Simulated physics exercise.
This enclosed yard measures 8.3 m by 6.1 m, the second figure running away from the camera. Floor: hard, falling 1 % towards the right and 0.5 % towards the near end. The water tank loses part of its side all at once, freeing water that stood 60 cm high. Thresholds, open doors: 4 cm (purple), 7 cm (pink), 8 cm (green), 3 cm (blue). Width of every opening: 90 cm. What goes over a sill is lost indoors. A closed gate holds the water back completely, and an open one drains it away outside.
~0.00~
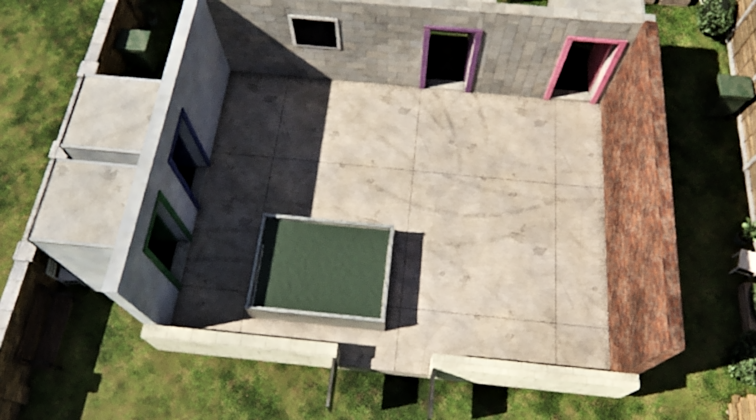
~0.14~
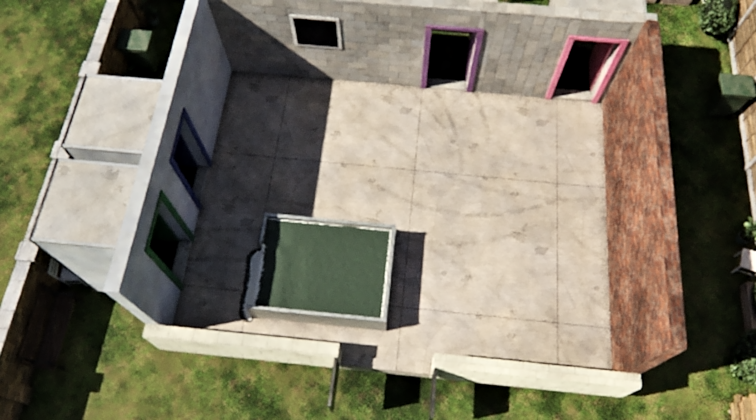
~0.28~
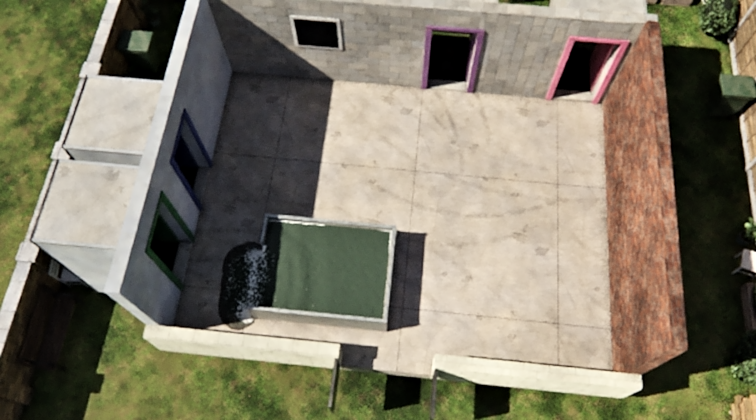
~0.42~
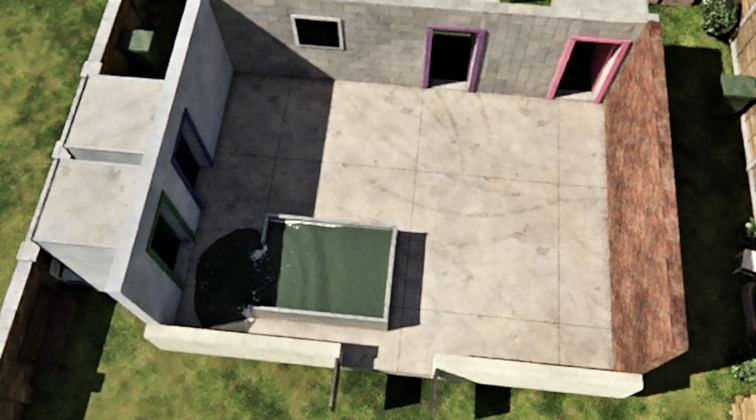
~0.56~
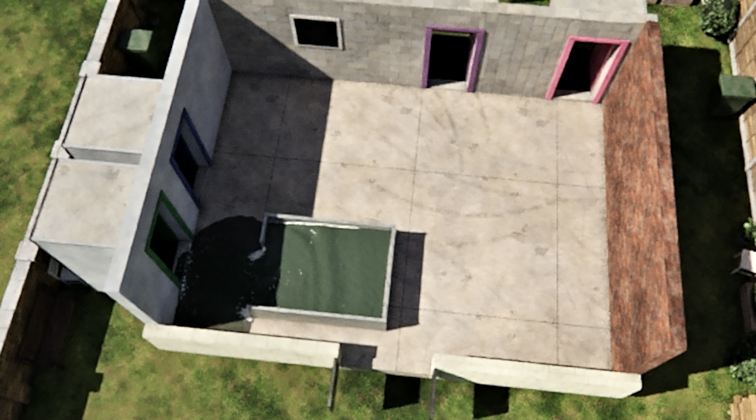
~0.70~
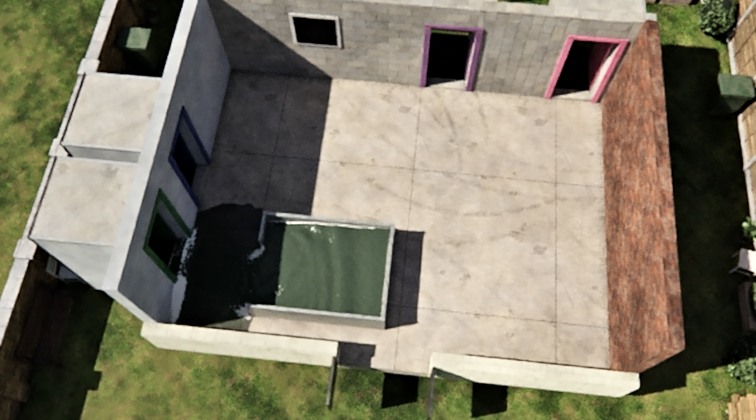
In a walled yard seen from above, the left side of a tank of green water gave way, and dark water poured out, spreading across the paving to the wall with the green-edged doorway.
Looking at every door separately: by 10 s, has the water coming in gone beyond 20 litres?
The purple door is going to hold within the limit; the pink door is going to hold within the limit; the green door is going to break the limit; the blue door is going to break the limit.
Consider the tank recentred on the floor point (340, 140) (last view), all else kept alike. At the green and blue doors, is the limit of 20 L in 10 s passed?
Against that limit: Green under, blue past it.
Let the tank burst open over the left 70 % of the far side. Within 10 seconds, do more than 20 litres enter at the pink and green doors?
Compared with that limit, pink goes higher while green falls short.
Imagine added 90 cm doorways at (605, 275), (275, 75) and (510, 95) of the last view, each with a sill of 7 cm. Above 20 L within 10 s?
Taking them in order, the first gets too little, the second enough and the third too little.
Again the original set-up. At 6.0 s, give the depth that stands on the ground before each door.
Depths in cm: Purple 3, pink 0, green 15, blue 6.
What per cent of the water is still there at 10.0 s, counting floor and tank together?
Roughly 70 per cent is still there.
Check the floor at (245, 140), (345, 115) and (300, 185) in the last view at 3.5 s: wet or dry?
Listed in sequence, the spots are drenched, bone dry and drenched.
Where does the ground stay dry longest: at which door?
Looks like the pink door.
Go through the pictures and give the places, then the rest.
The first frame shows still water, 60 cm deep, in the water tank at (322, 267).
In the second frame, the front is at (247, 317), 0.7 m from the gap at (261, 280); 0.3 m2 of floor is under water; 60 cm left at the back of the water tank.
In the third frame, water pours out at (262, 282) and has run 1.0 m, to (226, 318); typically 10 cm deep outside, 60 cm at the water tank's back.
In the fourth frame, water pours out at (262, 281) and has run 1.3 m, to (205, 259); typically 8 cm deep outside, 60 cm at the water tank's back.
In the fifth frame, the front is at (176, 315), 1.8 m from the gap at (261, 281); 3.3 m2 of floor is under water; 60 cm left at the back of the water tank.
In the sixth frame, the front is at (196, 220), 2.0 m from the gap at (260, 280); 3.7 m2 of floor is under water; 60 cm left at the back of the water tank.
After 1.4 s water covers 10 % of the floor and is deepest (48 cm) near (170, 332); purple door not reached, pink door not reached, green door 26 cm at the sill, 116 L in, blue door 5 cm at the sill, 0 L in.
After 2.2 s water covers 15 % of the floor and is deepest (38 cm) near (172, 323); purple door not reached, pink door not reached, green door 34 cm at the sill, 270 L in, blue door 5 cm at the sill, 2 L in.
After 3.5 s water covers 30 % of the floor and is deepest (26 cm) near (170, 332); purple door not reached, pink door not reached, green door 24 cm at the sill, 463 L in, blue door 7 cm at the sill, 9 L in.
After 6.0 s water covers 45 % of the floor and is deepest (18 cm) near (198, 335); purple door 3 cm at the sill, 0 L in, pink door not reached, green door 15 cm at the sill, 577 L in, blue door 6 cm at the sill, 25 L in.
After 10.0 s water covers 80 % of the floor and is deepest (9 cm) near (198, 335); purple door 3 cm at the sill, 0 L in, pink door 3 cm at the sill, 0 L in, green door 7 cm at the sill, 609 L in, blue door 4 cm at the sill, 35 L in.
